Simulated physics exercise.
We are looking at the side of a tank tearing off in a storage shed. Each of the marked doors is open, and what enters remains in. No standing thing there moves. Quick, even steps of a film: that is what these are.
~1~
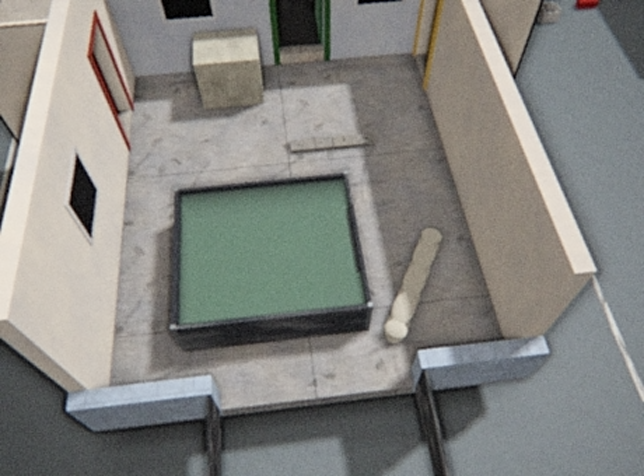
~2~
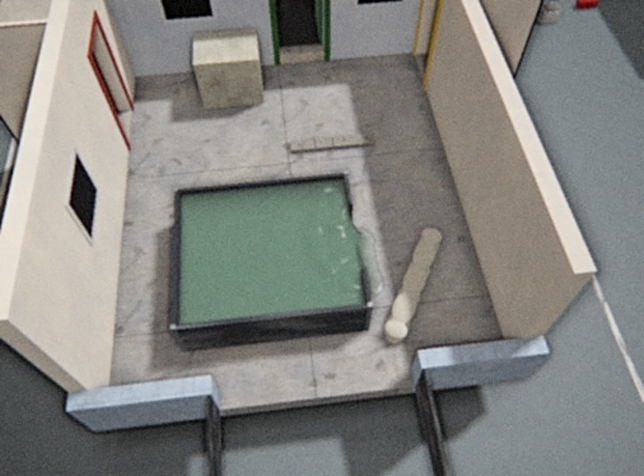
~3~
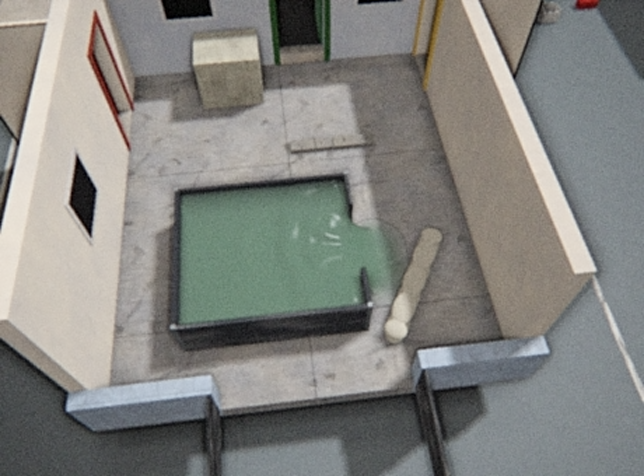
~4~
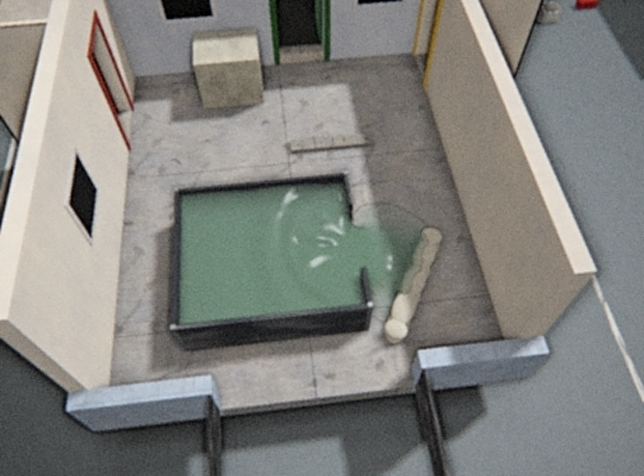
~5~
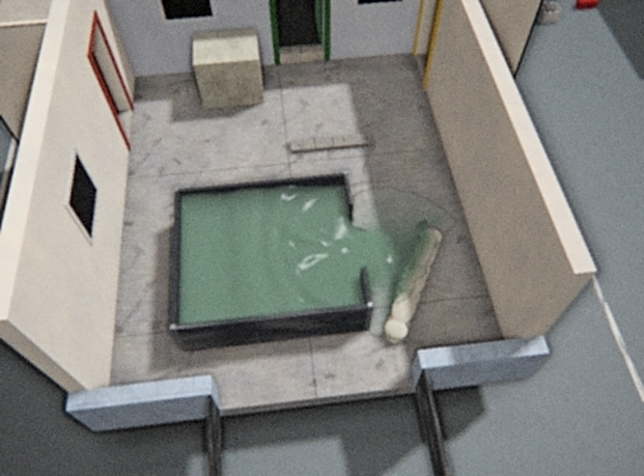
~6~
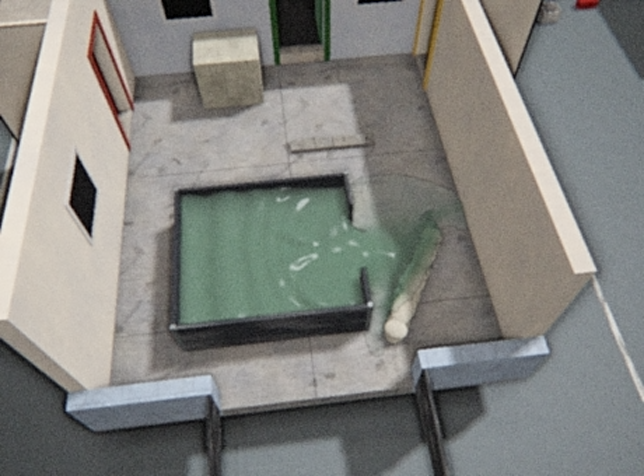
To begin with, a dark-rimmed tank of green water sits whole and still on the floor of an open-topped shed. Part of its right side gives way and water pours through the gap, then spreads rightward over the floor and around the pale post-like object lying there, while ripples cross the tank.
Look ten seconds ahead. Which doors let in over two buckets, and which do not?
Here is how it goes: The yellow door does, the red door does not, the green door does not.
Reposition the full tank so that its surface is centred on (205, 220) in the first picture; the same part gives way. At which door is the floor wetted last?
Last: The one in red.
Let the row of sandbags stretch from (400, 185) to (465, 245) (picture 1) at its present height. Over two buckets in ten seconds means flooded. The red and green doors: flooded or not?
The red door tops the mark and the green door remains below.
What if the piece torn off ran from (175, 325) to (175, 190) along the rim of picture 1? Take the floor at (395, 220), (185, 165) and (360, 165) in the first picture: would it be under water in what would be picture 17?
In turn: Untouched, swamped, untouched.
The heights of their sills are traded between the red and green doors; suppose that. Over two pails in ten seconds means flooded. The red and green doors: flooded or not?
In that case the red door remains below the line and the green door crosses the line.
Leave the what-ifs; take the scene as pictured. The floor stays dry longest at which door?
The one in red.
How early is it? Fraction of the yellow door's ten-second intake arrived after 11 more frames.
I'd say some 0 per cent.
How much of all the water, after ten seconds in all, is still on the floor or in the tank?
That comes to around 78 in a hundred.
A moment on, water covers 25 % of the floor; the yellow door not reached, the red door not reached, the green door not reached.
Next, water covers 35 % of the floor; the yellow door wet at the sill, nothing in, the red door not reached, the green door not reached.
Then, water covers 45 % of the floor; the yellow door over two buckets in, the red door not reached, the green door wet at the sill, nothing in.
Later, water covers 80 % of the floor; the yellow door far over two buckets in, the red door wet at the sill, nothing in, the green door wet at the sill, nothing in.
In the end, water covers 90 % of the floor; the yellow door far over two buckets in, the red door under two buckets in, the green door wet at the sill, nothing in.
